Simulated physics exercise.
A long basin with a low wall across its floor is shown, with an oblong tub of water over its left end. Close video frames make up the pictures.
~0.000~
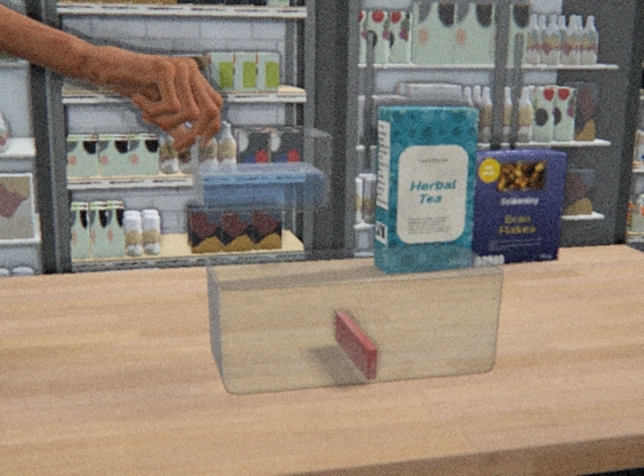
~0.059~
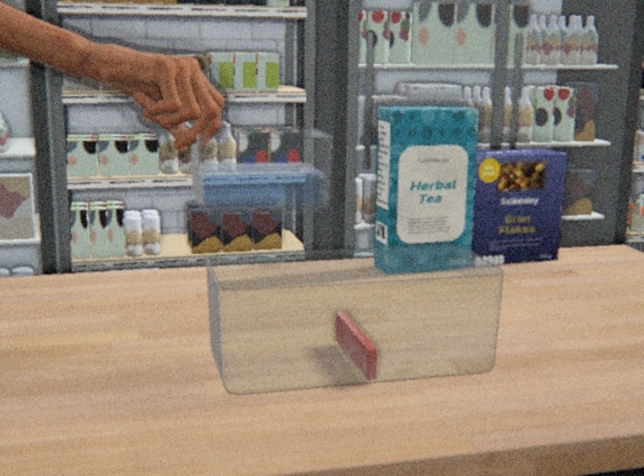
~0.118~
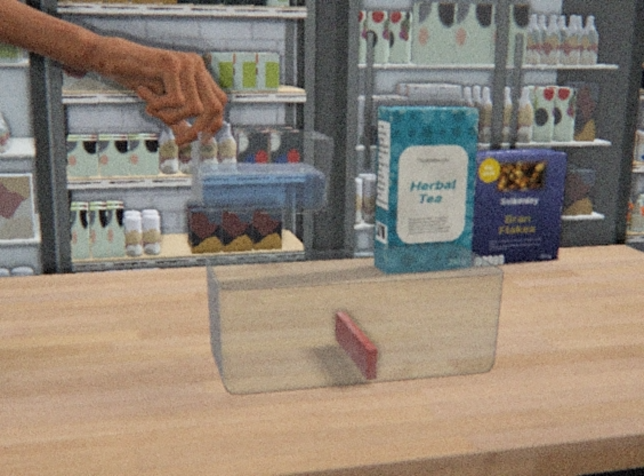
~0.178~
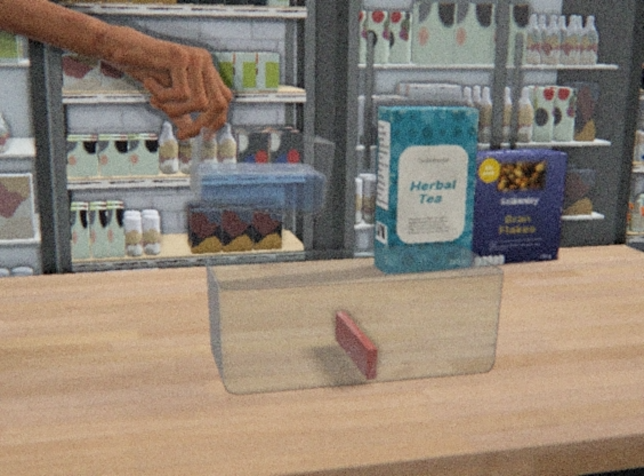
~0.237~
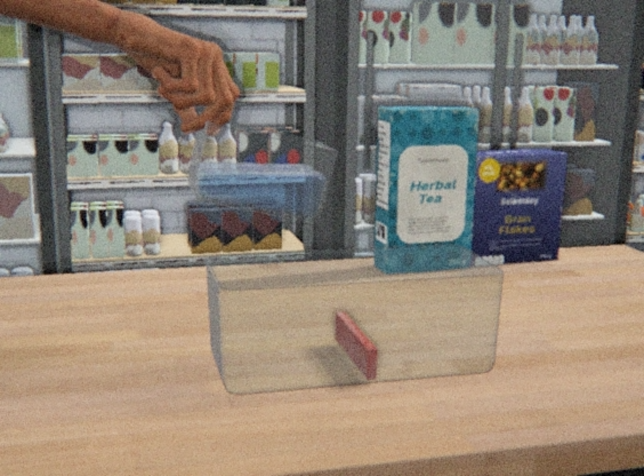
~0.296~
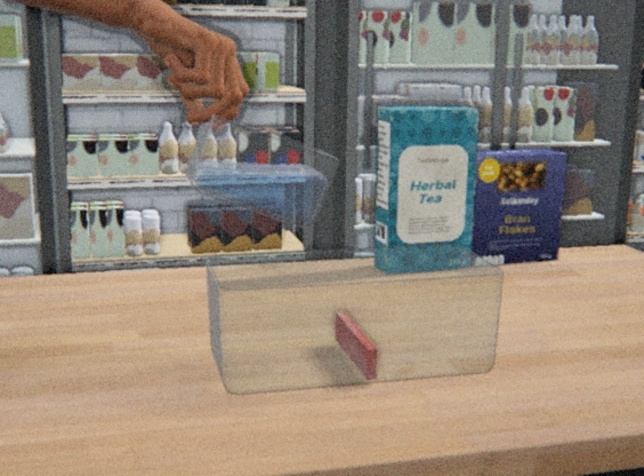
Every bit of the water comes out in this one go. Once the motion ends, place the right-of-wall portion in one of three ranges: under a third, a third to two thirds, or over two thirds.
The share right of the wall is the middle band, one third to two thirds.
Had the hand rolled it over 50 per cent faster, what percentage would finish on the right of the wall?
It comes to 35 per cent or so.
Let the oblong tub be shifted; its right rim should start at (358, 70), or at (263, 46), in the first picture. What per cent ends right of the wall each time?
85 and 10 in a hundred.
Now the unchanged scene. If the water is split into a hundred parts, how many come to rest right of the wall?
45 %.
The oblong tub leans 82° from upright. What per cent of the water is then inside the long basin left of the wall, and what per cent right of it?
5 percent or so left, 15 percent or so right.
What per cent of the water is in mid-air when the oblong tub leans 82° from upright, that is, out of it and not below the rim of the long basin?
Close to 30 in a hundred.
A moment on, the oblong tub is tipped on its side and 48 per cent is still to pour, 4 is left of the wall and 17 right of it.
Next, the oblong tub is tipped right over and 7 per cent is still to pour, 43 is left of the wall and 44 right of it.
Then the oblong tub is tipped right over and 0 per cent is still to pour, 56 is left of the wall and 44 right of it.
Later the oblong tub is tipped right over and 0 per cent is still to pour, 55 is left of the wall and 44 right of it.
In the end 55 per cent lies left of the wall, 44 right of it and 0 outside.
